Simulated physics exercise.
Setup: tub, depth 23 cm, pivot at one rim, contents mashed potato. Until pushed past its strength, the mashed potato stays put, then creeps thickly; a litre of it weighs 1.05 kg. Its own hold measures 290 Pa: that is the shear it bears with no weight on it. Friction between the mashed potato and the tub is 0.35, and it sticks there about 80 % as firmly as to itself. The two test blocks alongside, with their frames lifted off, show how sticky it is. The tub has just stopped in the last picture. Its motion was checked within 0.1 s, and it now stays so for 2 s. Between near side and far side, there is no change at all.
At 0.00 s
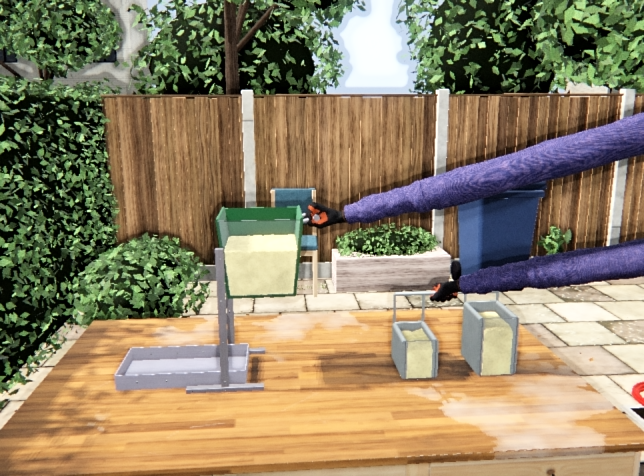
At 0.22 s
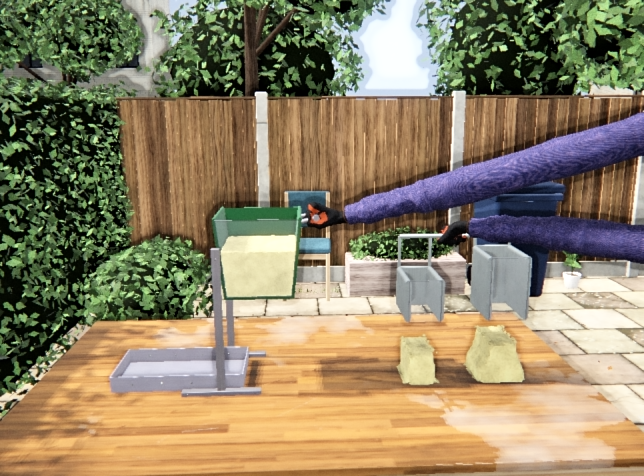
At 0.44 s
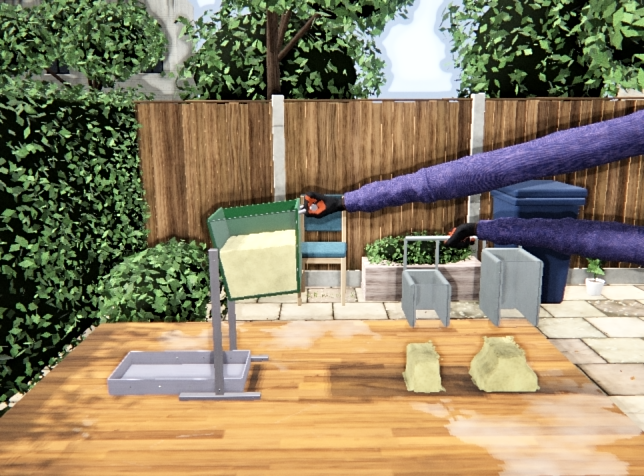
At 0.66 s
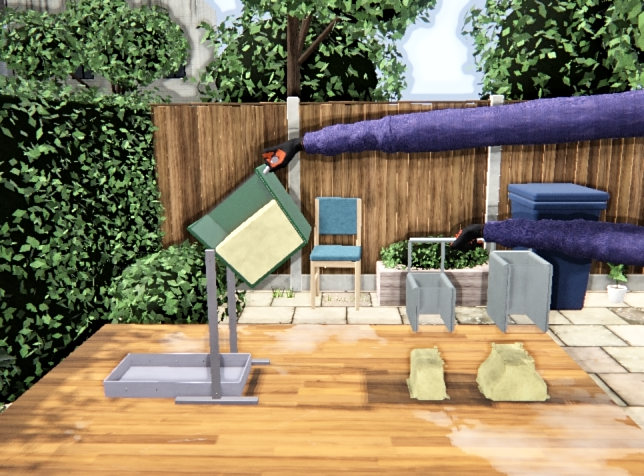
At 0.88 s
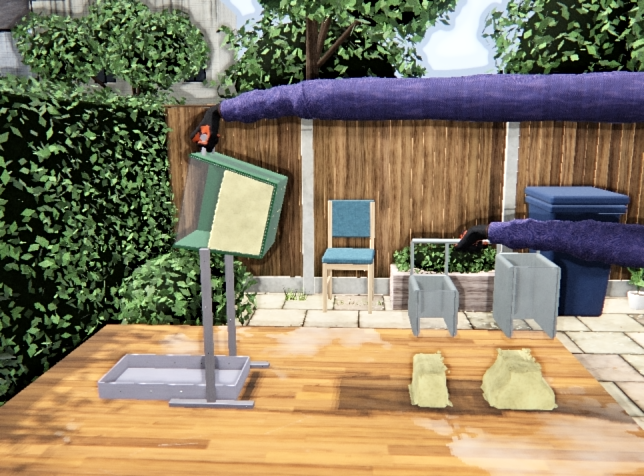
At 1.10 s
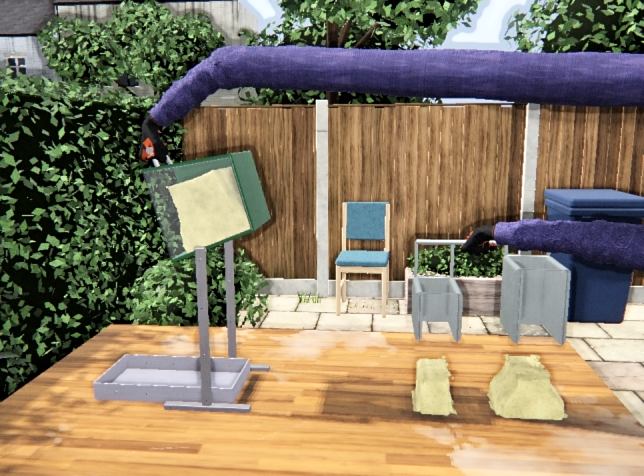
In a fenced garden, a purple-sleeved arm lifts a frame off two pale blocks on a wooden table, and they slump slightly. Another purple arm then swings a green tub of pale mash up and over to the left on its stand, turning it past upright onto its side, the mash still inside.
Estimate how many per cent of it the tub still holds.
The tub still holds some 0 per cent.
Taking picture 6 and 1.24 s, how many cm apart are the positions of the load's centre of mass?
9 cm.
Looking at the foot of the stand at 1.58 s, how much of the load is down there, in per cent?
About 60 per cent.
By 1.24 s, the tub is at 106 degrees and holds 74 %.
By 1.41 s, the tub is at 106 degrees and holds 33 %.
By 1.58 s, the tub is at 106 degrees and holds 15 %.
By 1.75 s, the tub is at 106 degrees and holds 0 %.
By 3.10 s, at the end, the tub is at 106 degrees and holds 0 %.
